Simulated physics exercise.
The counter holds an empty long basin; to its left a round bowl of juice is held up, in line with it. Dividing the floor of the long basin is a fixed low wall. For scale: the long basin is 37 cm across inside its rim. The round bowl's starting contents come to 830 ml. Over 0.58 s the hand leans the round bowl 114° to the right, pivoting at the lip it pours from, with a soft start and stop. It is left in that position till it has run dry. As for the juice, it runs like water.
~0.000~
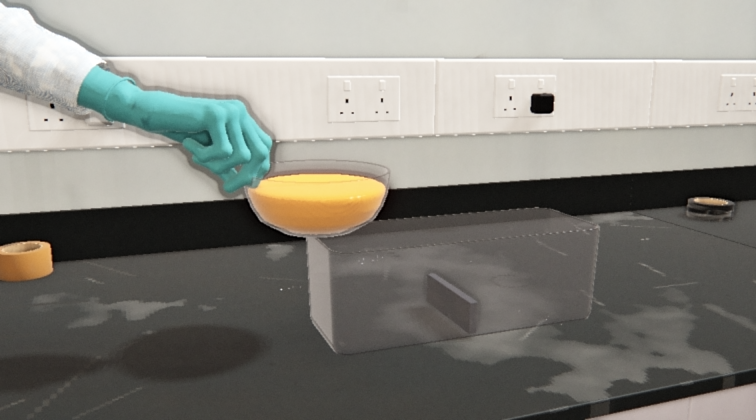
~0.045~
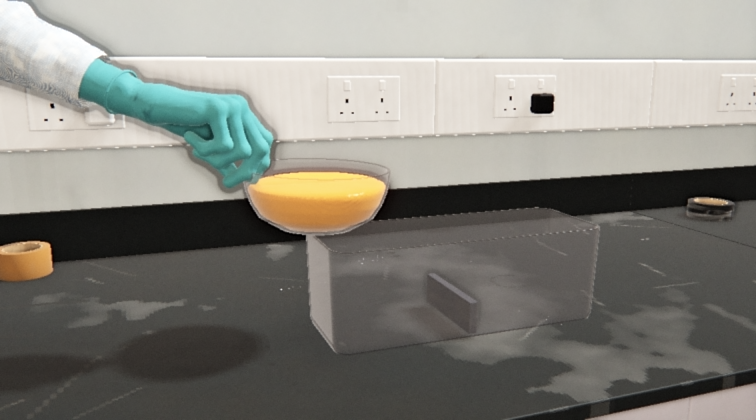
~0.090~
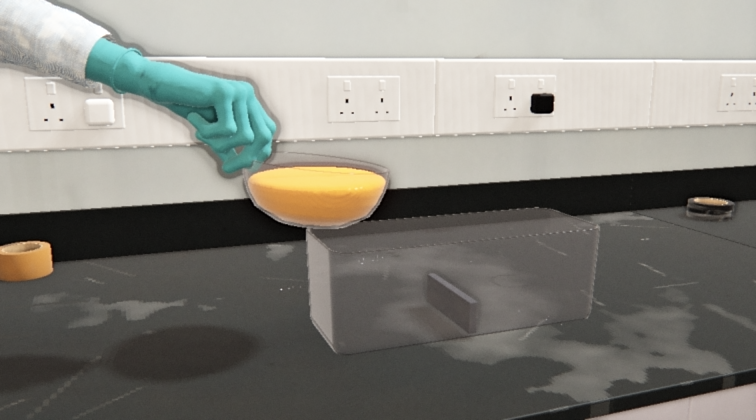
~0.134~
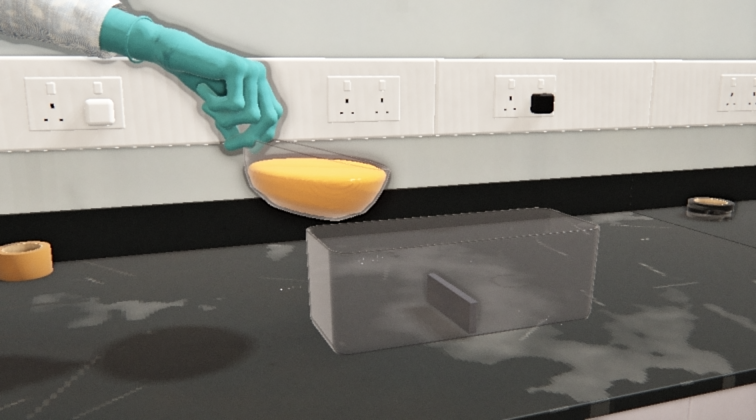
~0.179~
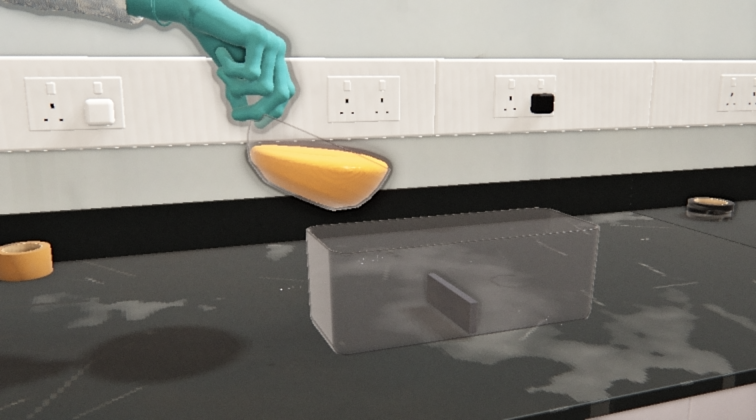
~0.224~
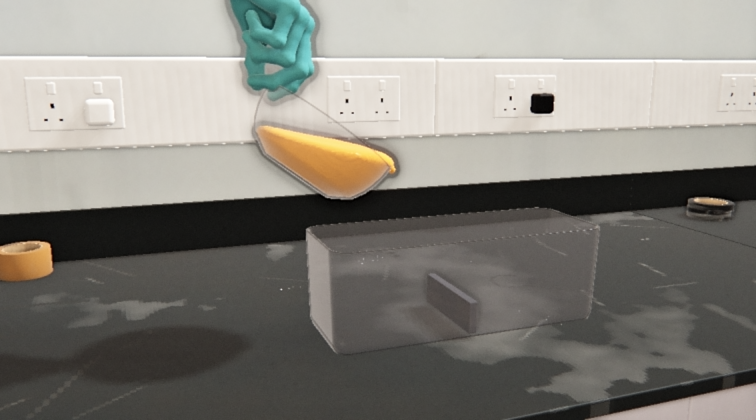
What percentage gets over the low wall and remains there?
60 %.
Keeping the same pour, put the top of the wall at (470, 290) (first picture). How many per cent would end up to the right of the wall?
In that case, some 40 percent.
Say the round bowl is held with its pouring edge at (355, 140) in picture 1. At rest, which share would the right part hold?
50 %.
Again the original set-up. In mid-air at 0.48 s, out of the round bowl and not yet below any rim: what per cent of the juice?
Estimate: About 64 % of all of it.
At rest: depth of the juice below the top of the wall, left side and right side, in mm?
Left side: Around 30 mm. Right side: Around 20 mm.
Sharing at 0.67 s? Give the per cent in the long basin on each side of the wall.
Near 18 on the left, 80 on the right.
By 0.48 s the tilt is 106° and 15 per cent is still to pour, 11 is left of the wall and 10 right of it.
By 0.67 s the tilt is 114° and 0 per cent is still to pour, 17 is left of the wall and 81 right of it.
By 0.87 s the tilt is 114° and 0 per cent is still to pour, 20 is left of the wall and 50 right of it.
By 1.08 s the tilt is 114° and 0 per cent is still to pour, 30 is left of the wall and 64 right of it.
At rest 34 per cent lies left of the wall, 60 right of it and 6 outside.
